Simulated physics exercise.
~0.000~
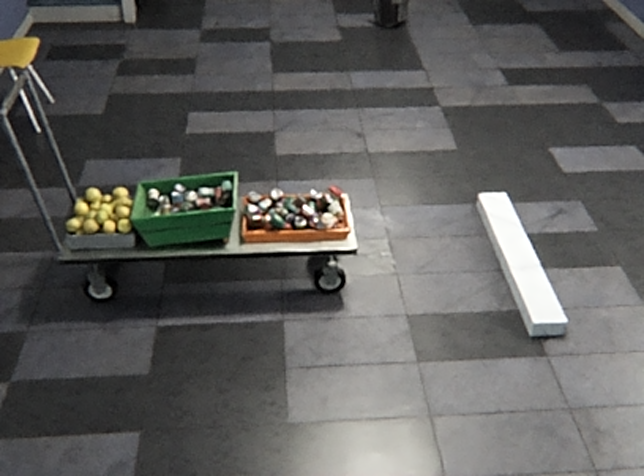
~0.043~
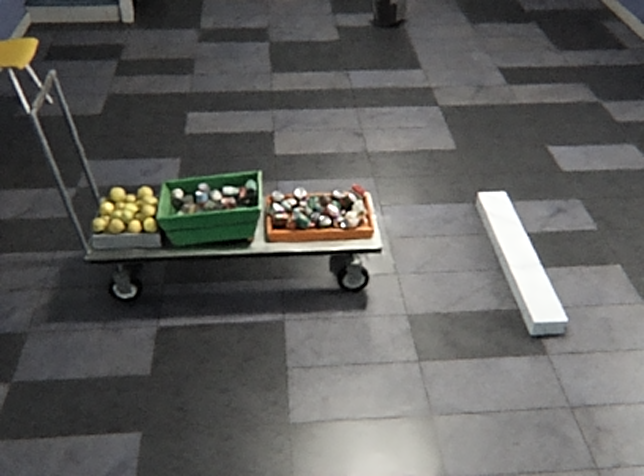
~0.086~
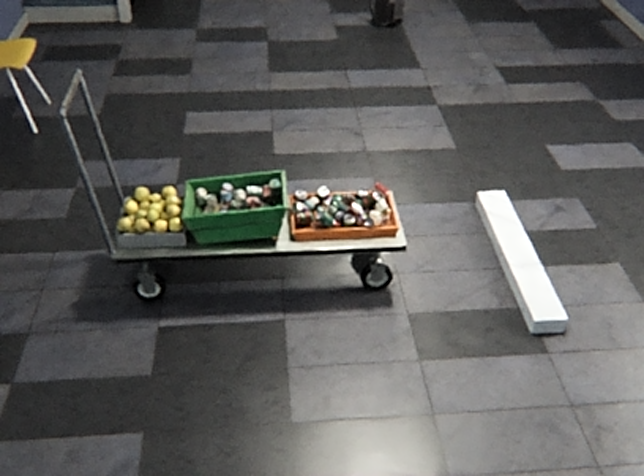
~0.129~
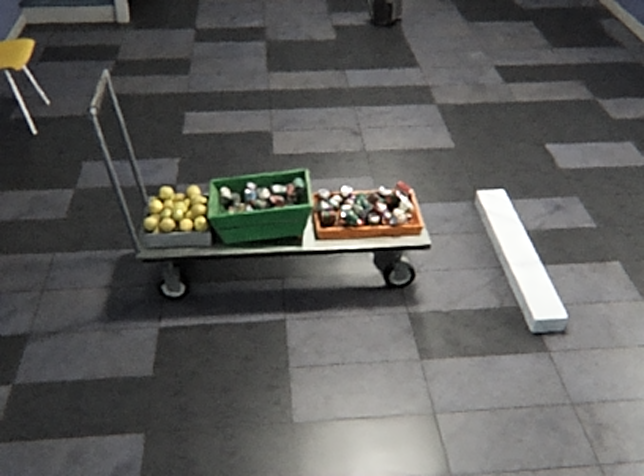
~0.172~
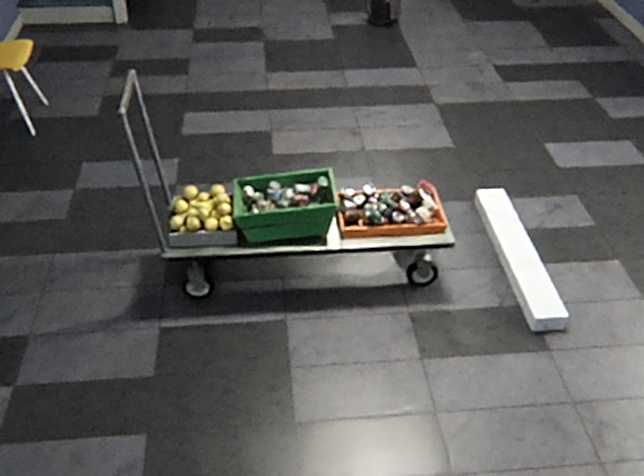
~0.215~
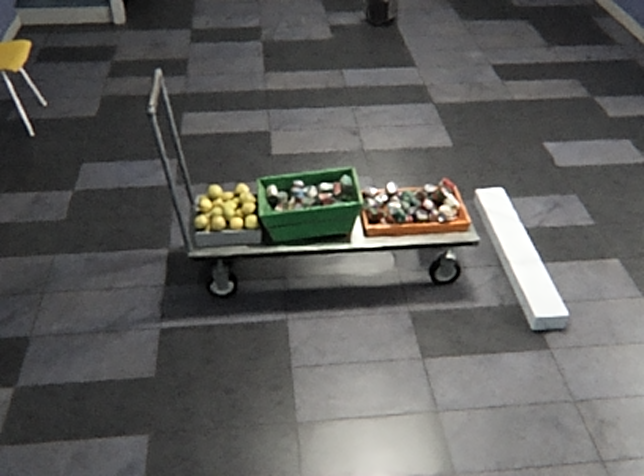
A flat cart carrying three trays of yellow apples and small cans rolls right across a tiled floor.
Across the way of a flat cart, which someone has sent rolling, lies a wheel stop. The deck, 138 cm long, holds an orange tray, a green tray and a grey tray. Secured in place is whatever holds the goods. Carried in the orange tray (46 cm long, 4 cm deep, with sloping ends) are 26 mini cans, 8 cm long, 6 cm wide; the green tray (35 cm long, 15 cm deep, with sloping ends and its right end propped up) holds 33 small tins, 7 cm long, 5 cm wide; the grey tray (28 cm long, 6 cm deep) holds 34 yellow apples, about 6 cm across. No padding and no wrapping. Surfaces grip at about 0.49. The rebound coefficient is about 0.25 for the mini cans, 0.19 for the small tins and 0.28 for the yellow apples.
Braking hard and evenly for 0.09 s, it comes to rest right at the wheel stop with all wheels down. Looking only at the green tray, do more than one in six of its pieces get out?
I'm expecting the losses to not make it to a sixth.
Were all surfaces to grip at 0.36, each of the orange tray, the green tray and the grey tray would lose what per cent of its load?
Orange tray 50%, green tray 0%, grey tray 20%.
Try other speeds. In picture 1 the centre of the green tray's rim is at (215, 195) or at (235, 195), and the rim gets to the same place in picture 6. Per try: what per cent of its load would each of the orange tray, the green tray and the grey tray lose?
For the orange tray it's 20 % and then 10 %, for the green tray 0 % and then 0 %, and for the grey tray 10 % and then 10 %.
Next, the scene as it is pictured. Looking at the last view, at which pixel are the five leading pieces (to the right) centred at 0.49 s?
I'd put their middle close to (538, 195).
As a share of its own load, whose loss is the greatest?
It's the orange tray.
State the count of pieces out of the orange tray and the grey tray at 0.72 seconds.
The orange tray is at about 8 and the grey tray at about 8.
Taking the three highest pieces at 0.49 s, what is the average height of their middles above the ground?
About 52 cm.
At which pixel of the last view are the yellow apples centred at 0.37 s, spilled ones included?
Their middle is around (294, 204).
After 0.27 s, it begins to slow.
After 0.37 s, 0 of 26 out of the orange tray, 0 of 33 out of the green tray and 0 of 34 out of the grey tray.
After 0.49 s, 5 of 26 out of the orange tray, 0 of 33 out of the green tray and 4 of 34 out of the grey tray.
After 0.72 s, 9 of 26 out of the orange tray, 0 of 33 out of the green tray and 7 of 34 out of the grey tray.
When it is over (at 1.22 s), 9 of 26 out of the orange tray, 0 of 33 out of the green tray and 7 of 34 out of the grey tray. Asked share, 0 of 33, 0 per cent.
